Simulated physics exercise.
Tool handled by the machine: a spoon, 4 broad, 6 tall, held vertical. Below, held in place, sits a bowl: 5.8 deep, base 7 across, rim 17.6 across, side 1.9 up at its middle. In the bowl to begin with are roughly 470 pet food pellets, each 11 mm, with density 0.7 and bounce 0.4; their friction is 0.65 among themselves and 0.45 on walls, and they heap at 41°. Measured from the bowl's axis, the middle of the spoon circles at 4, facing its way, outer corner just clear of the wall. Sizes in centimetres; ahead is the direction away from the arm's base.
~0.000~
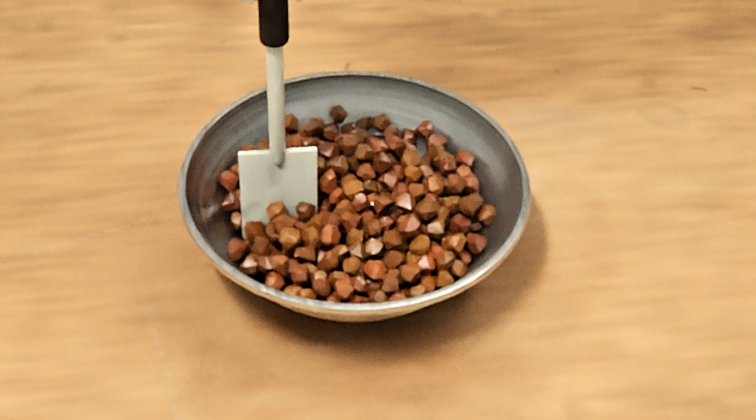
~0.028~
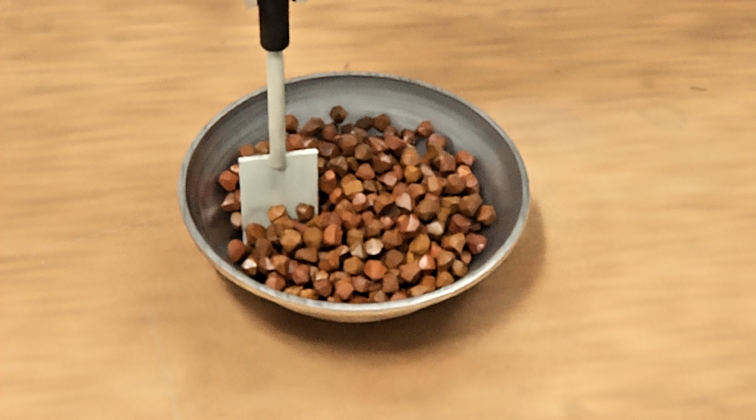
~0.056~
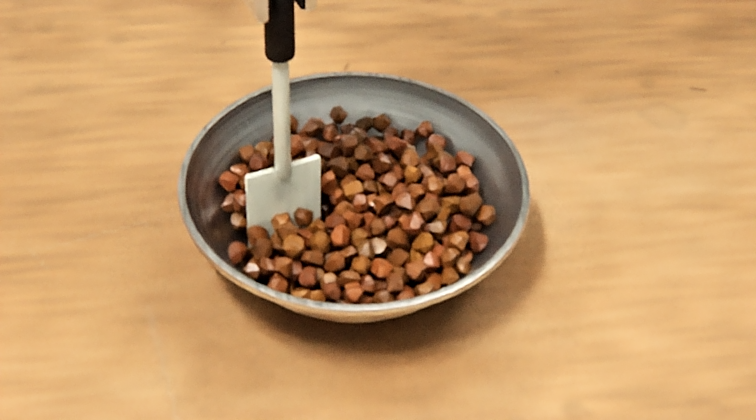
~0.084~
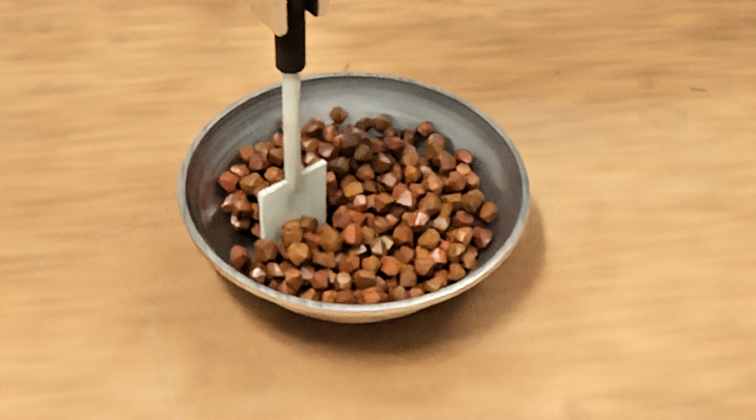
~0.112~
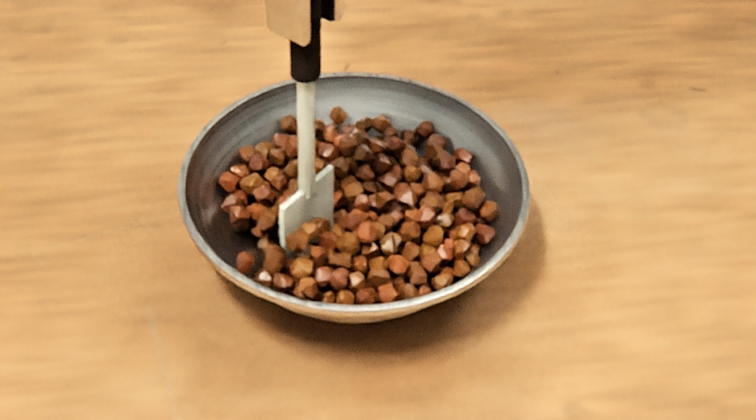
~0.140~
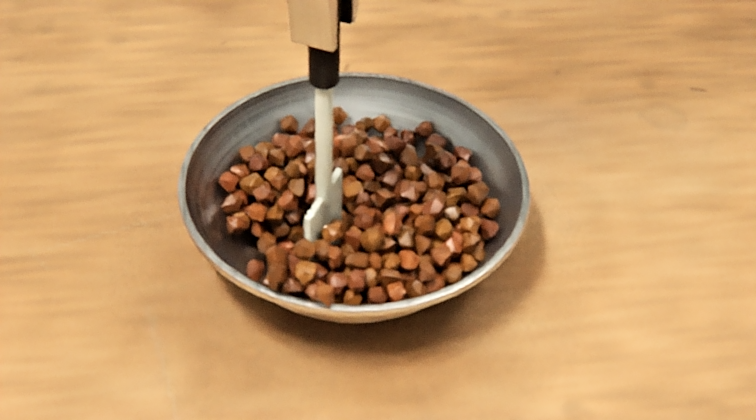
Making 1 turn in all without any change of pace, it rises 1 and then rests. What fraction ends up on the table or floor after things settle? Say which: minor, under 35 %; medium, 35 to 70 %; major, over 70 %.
That would be a minor share.
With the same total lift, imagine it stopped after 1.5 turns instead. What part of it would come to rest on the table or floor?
I'd expect some 30 per cent.
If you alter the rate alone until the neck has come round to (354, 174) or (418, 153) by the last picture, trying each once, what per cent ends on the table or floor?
Roughly 30 and 45 percent, in that order.
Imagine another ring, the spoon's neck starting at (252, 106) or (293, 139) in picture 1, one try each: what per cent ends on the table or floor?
I'd put it at around 15 and 20 percent.
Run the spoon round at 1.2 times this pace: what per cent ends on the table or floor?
I'd say about 30 %.
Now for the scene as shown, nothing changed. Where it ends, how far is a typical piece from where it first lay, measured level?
Around 7 centimetres.
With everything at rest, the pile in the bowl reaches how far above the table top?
7.5 cm or so.
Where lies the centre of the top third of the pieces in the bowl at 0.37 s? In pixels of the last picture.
About (435, 145).
After 0.37 s, 176° round, highest piece 9 above the table; 440 in the bowl, 18 on the table or floor, 14 in flight or on the tool.
After 0.60 s, 292° round, highest piece 9 above the table; 387 in the bowl, 69 on the table or floor, 16 in flight or on the tool.
After 0.91 s, 0° round, highest piece 7 above the table; 352 in the bowl, 119 on the table or floor, 1 in flight or on the tool.
After 1.61 s, 0° round, highest piece 7 above the table; 352 in the bowl, 120 on the table or floor.
In the end, 352 in the bowl, 120 on the table or floor. That is 25 % on the table or floor.
